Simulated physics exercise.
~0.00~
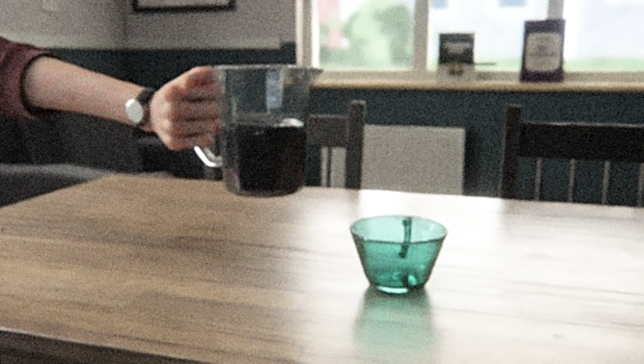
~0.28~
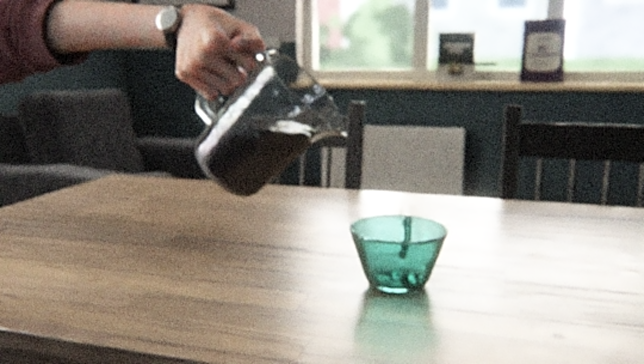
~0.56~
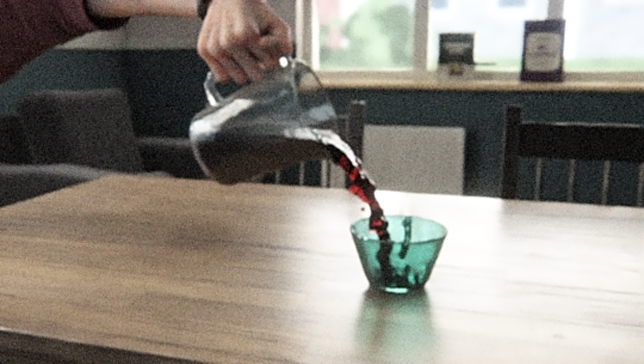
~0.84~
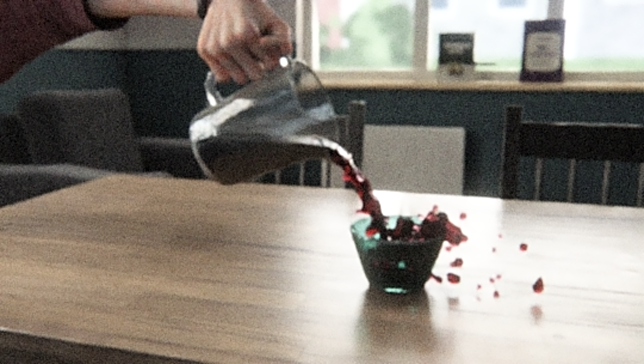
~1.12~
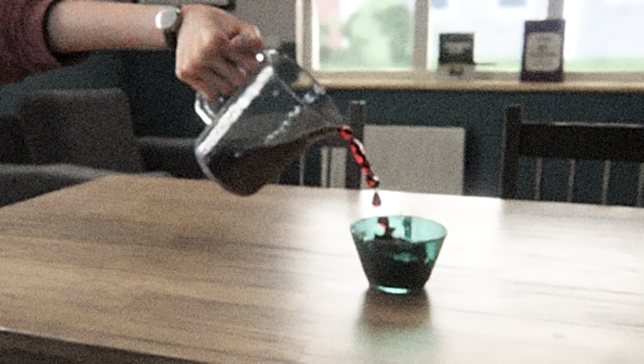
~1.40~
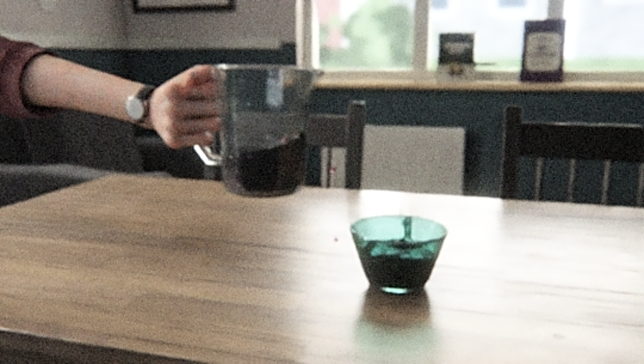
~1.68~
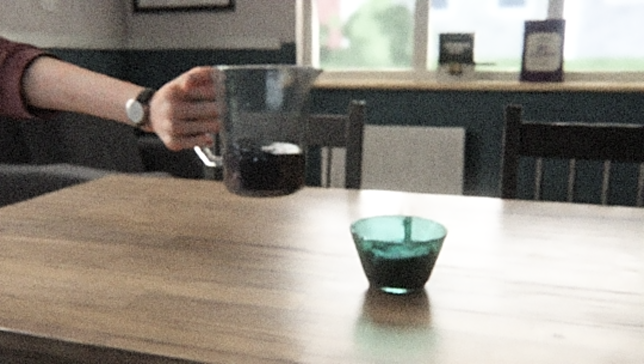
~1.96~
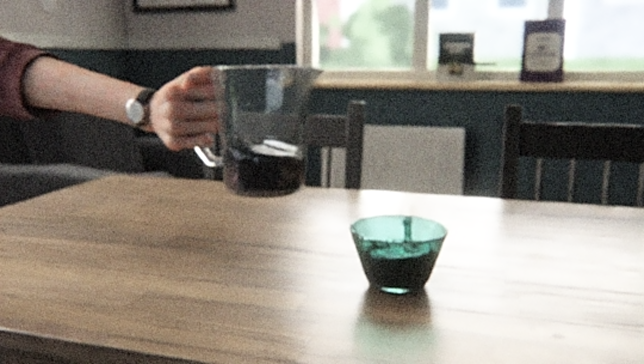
At first, a hand holds a clear pitcher of dark red wine above a wooden table, to the left of an empty green cup. The hand lifts and leans the pitcher to the right until wine streams over its lip into the cup. As the pour continues, the wine surges up inside the cup, and red drops splash out past its right side. The hand then tips the pitcher back, and the stream thins to a few drops. Finally, the pitcher is upright again, its wine lower and settling, while the cup stands still, partly filled with dark wine.
